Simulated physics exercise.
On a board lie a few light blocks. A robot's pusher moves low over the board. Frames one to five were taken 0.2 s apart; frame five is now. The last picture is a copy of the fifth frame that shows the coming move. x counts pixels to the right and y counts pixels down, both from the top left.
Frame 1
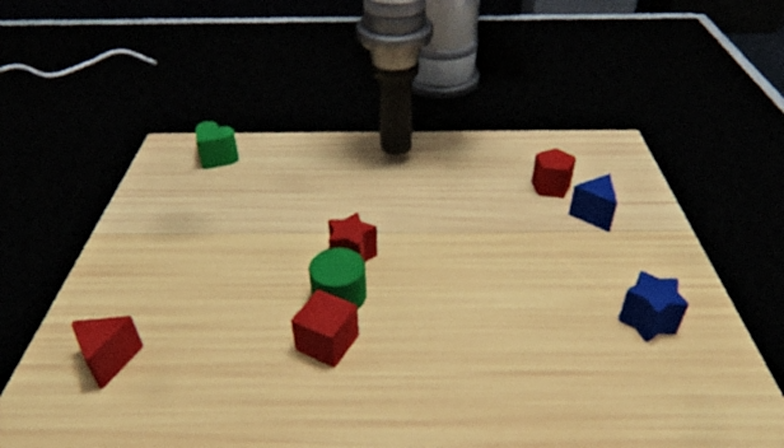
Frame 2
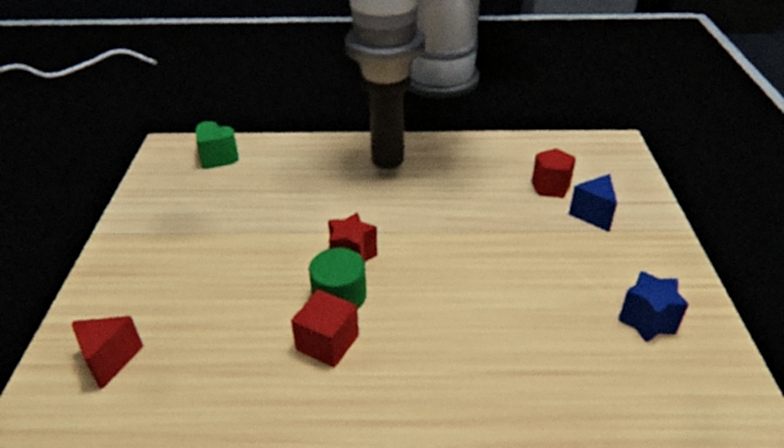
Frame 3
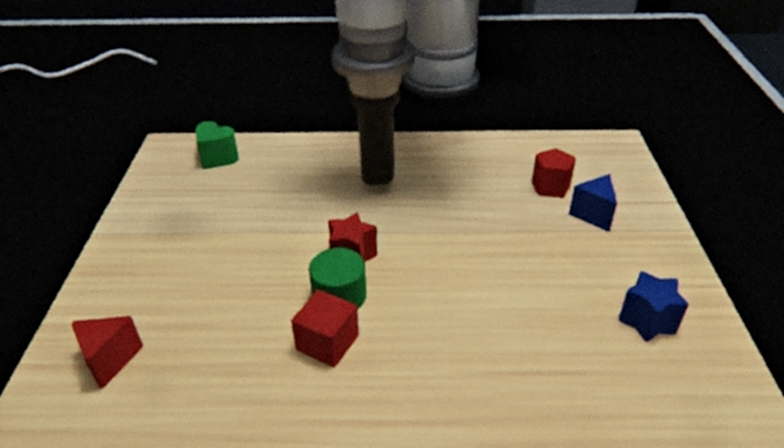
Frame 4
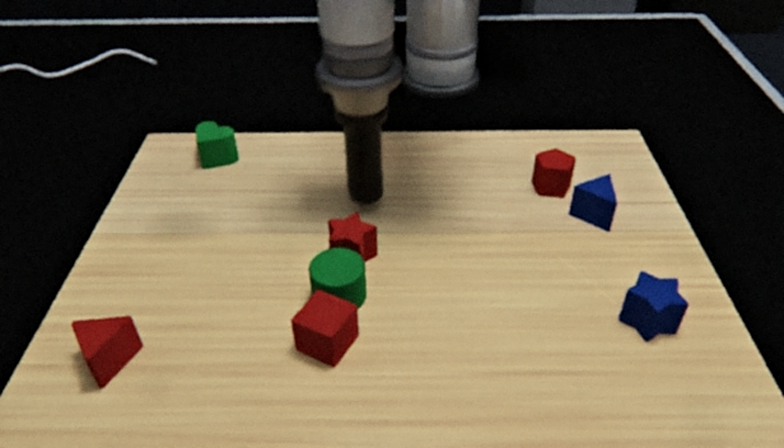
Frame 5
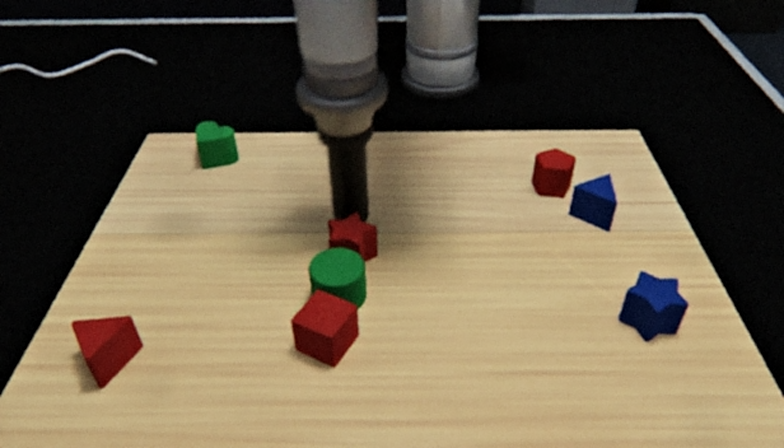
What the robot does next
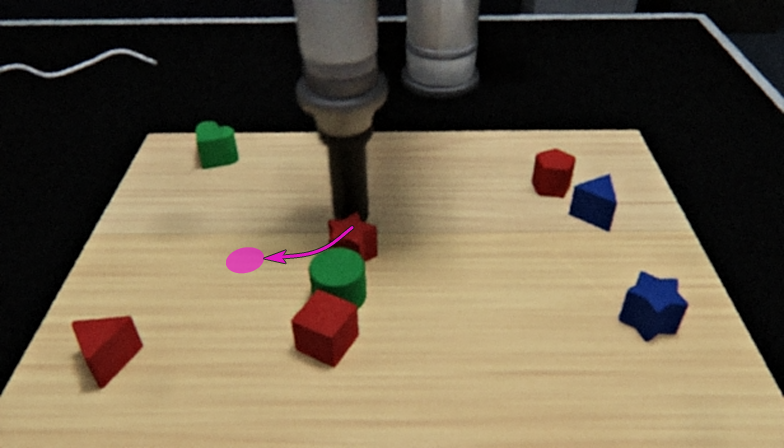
On a pale wooden board scattered with red, green and blue blocks, a robot's dark pusher moves from the far edge toward the viewer and slightly left, reaching the red star beside the green round block, while the blocks remain still.
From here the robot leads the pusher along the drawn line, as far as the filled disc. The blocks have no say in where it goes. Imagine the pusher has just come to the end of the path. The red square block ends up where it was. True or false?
It is true.
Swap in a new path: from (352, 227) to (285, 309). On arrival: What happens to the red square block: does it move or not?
By the end it has moved.
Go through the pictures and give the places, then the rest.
In the first frame, pusher's lower end (396, 147); red square block (324, 312); green round block (337, 265); red star block (350, 227).
In the second frame, pusher (388, 161); blocks still.
In the third frame, pusher (378, 177); blocks still.
In the fourth frame, pusher (366, 195); blocks still.
In the fifth frame, pusher (351, 215); red square block (324, 312); green round block (337, 265); red star block (350, 227).
Drawn move, from (352, 227) by way of (325, 248) and (286, 257) to (245, 260).
What follows on the original path. One third of the way, pusher (323, 236); green round block (337, 271); red star block (344, 236), turned 20° anticlockwise.
Two thirds of the way, pusher (284, 245); green round block (338, 272); red star block (341, 236), turned 30° anticlockwise.
At the end, pusher (242, 248); red square block still; green round block (338, 272); red star block (341, 236), turned 30° anticlockwise.
